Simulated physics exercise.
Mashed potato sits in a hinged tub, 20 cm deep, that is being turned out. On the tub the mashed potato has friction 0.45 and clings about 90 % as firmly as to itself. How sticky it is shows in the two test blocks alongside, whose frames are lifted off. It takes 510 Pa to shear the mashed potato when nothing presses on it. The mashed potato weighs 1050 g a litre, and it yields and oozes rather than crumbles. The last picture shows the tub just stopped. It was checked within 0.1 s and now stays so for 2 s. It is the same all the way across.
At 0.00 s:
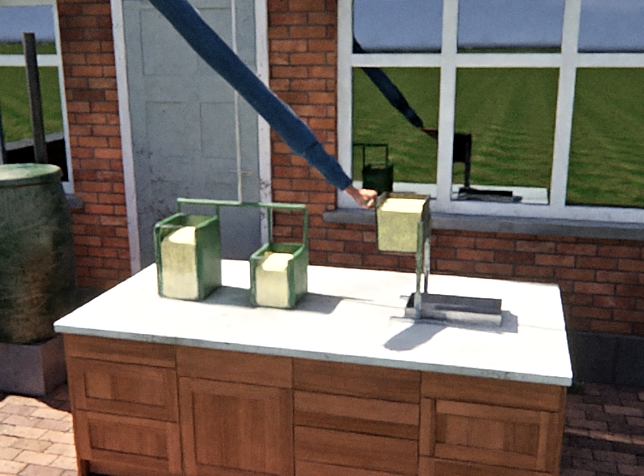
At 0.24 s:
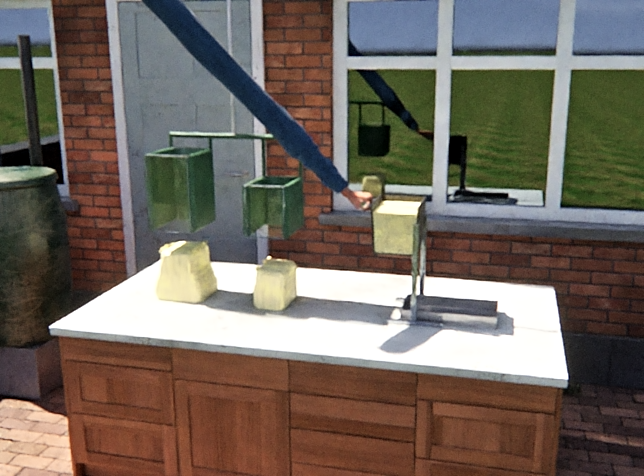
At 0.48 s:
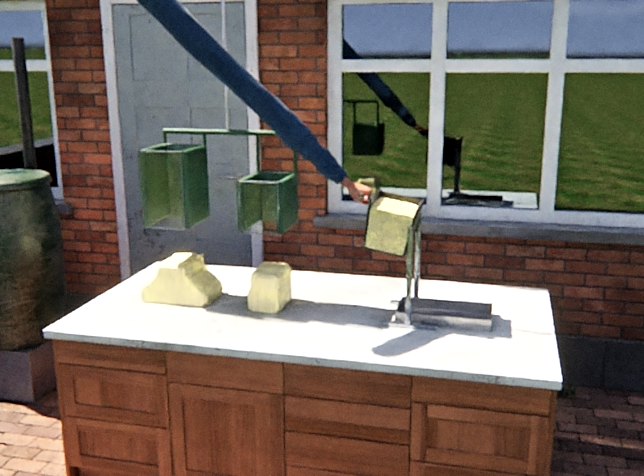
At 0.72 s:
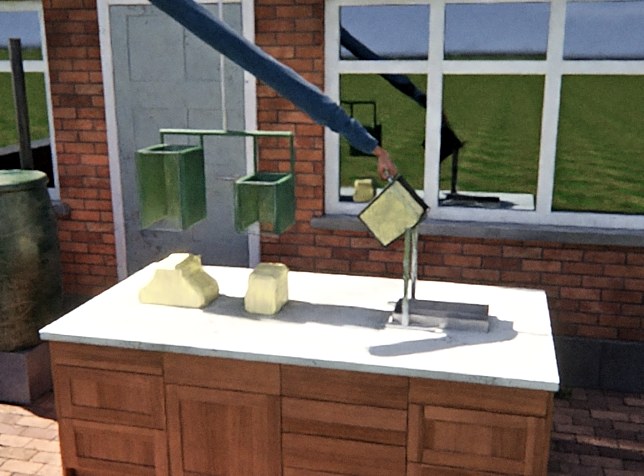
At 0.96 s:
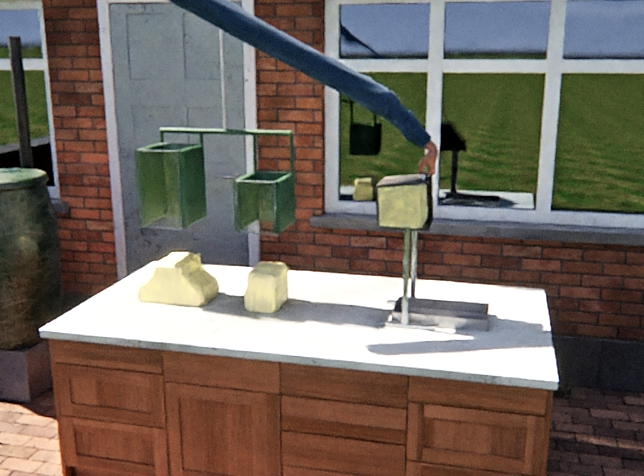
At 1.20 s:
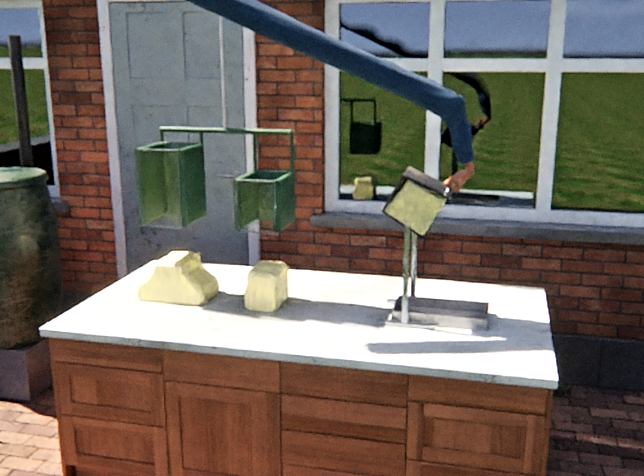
At the start, two pale yellow blocks sit inside green boxes on a white counter, beside a tub on a stand gripped by a blue-sleeved arm. The joined boxes lift off and the left block slumps, the right one barely; then the arm turns the tub over rightward, its filling still inside.
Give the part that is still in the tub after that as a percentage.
About 0 %.
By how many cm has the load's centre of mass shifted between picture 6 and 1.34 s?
Some 7 cm.
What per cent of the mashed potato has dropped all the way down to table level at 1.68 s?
Some 80 per cent.
After 1.34 s, the tub is at 118 degrees and holds 72 %.
After 1.51 s, the tub is at 118 degrees and holds 12 %.
After 1.68 s, the tub is at 118 degrees and holds 0 %.
After 1.85 s, the tub is at 118 degrees and holds 0 %.
After 3.20 s, the tub is at 118 degrees and holds 0 %.
